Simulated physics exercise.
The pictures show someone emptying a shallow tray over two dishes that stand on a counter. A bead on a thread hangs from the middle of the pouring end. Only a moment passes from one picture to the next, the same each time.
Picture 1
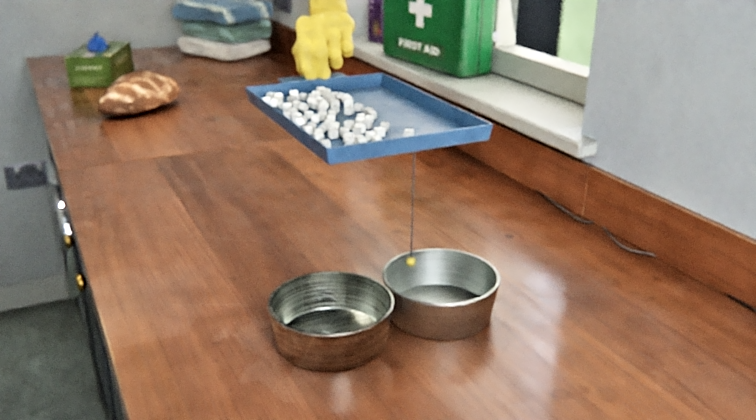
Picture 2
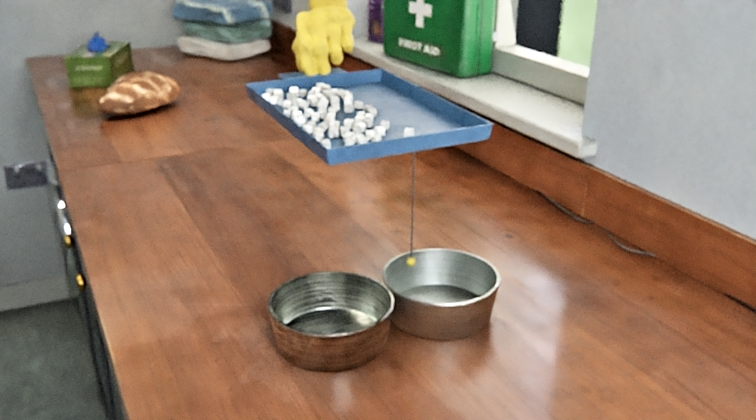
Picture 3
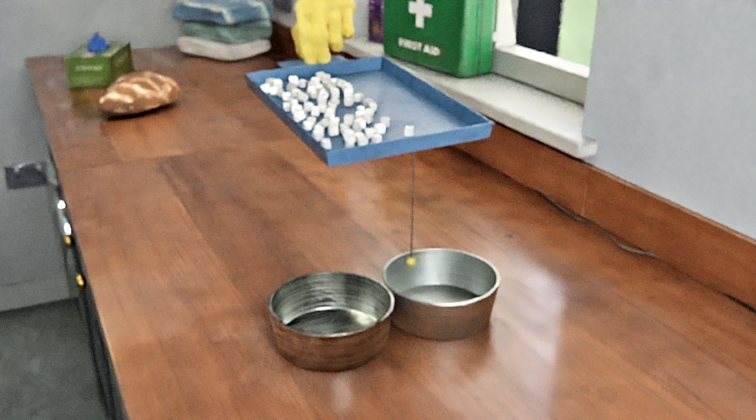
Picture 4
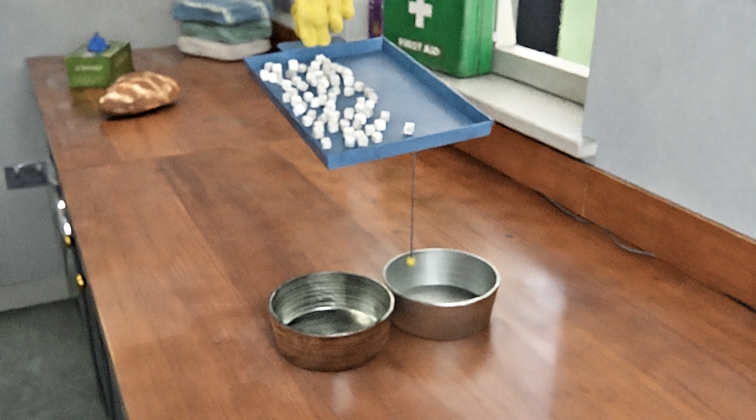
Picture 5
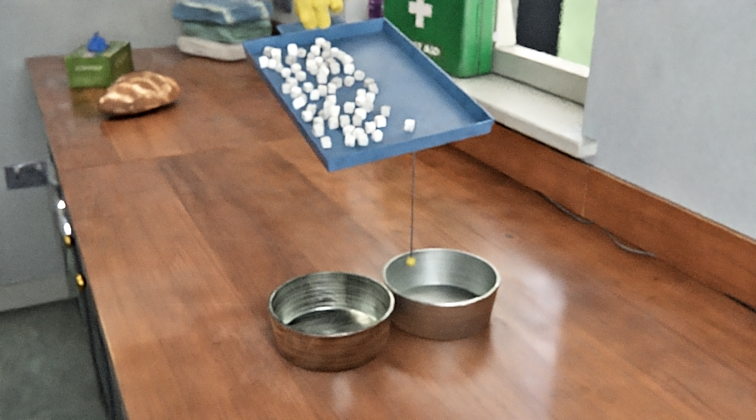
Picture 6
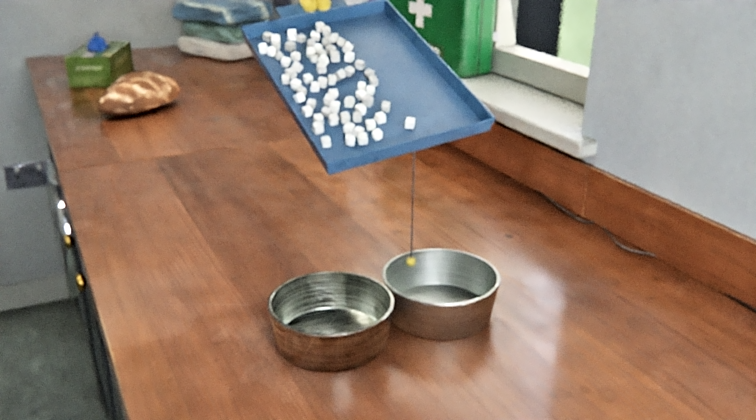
A yellow-gloved hand raises the far end of a blue tray of white cubes.
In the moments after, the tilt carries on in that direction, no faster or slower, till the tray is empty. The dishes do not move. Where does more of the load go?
The left-hand one ends fuller.
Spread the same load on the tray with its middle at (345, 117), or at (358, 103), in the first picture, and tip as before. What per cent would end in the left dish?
Roughly 70 per cent, and 70 per cent.
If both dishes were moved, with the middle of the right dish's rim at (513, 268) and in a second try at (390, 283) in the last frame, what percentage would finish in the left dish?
Roughly 50 per cent, and 30 per cent.
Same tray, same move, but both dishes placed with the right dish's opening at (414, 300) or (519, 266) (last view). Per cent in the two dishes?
First some 80, then 40 per cent.
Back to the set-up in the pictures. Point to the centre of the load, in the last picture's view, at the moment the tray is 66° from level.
Close to (344, 130).
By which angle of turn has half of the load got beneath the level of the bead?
Roughly 120°.
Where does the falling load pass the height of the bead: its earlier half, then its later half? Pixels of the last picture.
Around (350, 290) and then (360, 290).
Just after the last frame, tray tipped steeply; almost all on the tray; just a few in the air.
A moment on, tray tipped past a quarter turn; the larger part on the tray; roughly a quarter in the left dish; about a tenth outside both; just a few in the air.
Further on, tray tipped past a quarter turn; the larger part in the left dish; about a tenth in the right dish; about a tenth outside both.
When it is over, tray tipped past a quarter turn; the larger part in the left dish; about a tenth in the right dish; about a tenth outside both.
